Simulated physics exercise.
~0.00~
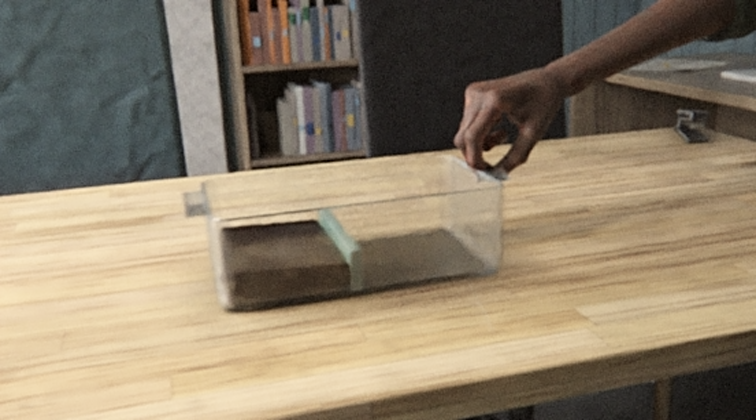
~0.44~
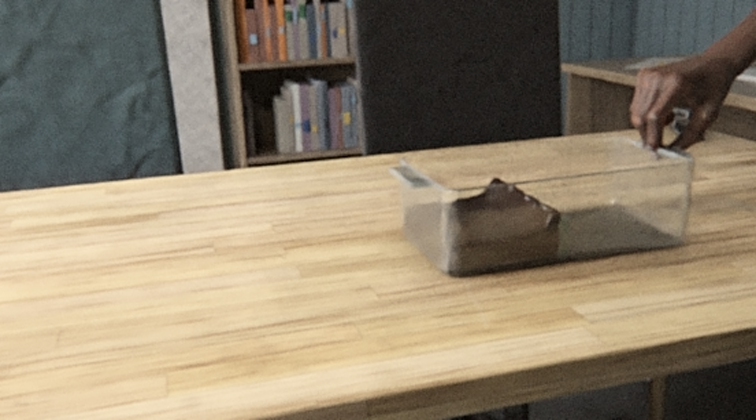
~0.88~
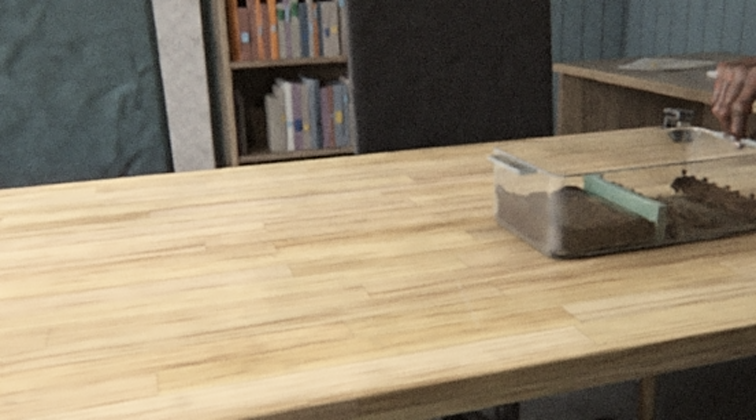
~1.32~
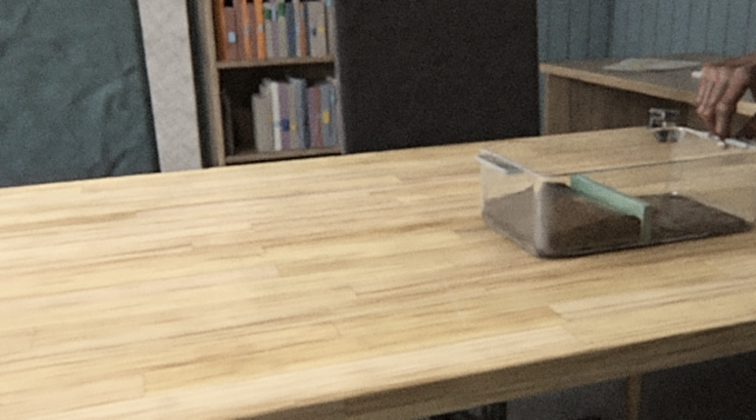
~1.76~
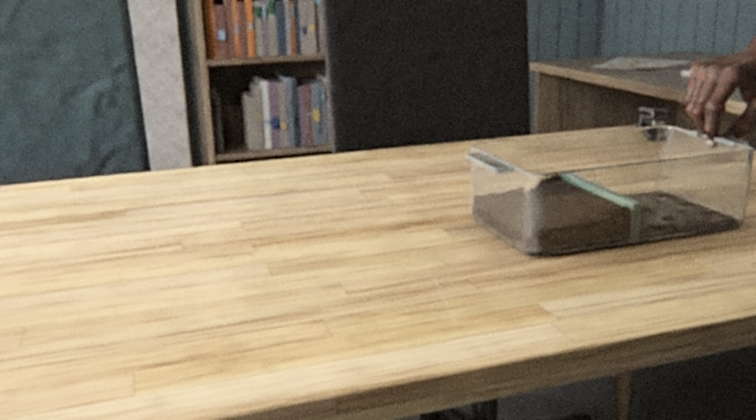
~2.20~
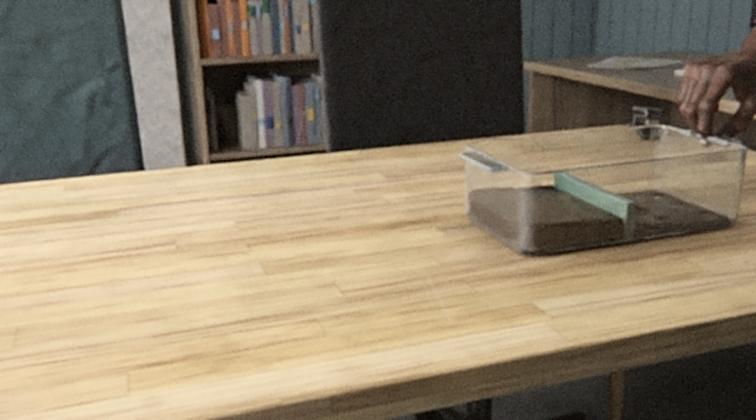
On a wooden table, a hand pulled a clear divided tub to the right, and the dark coffee in its left half heaved up and partly spilled over the green divider, ending with most on the left and some on the right.
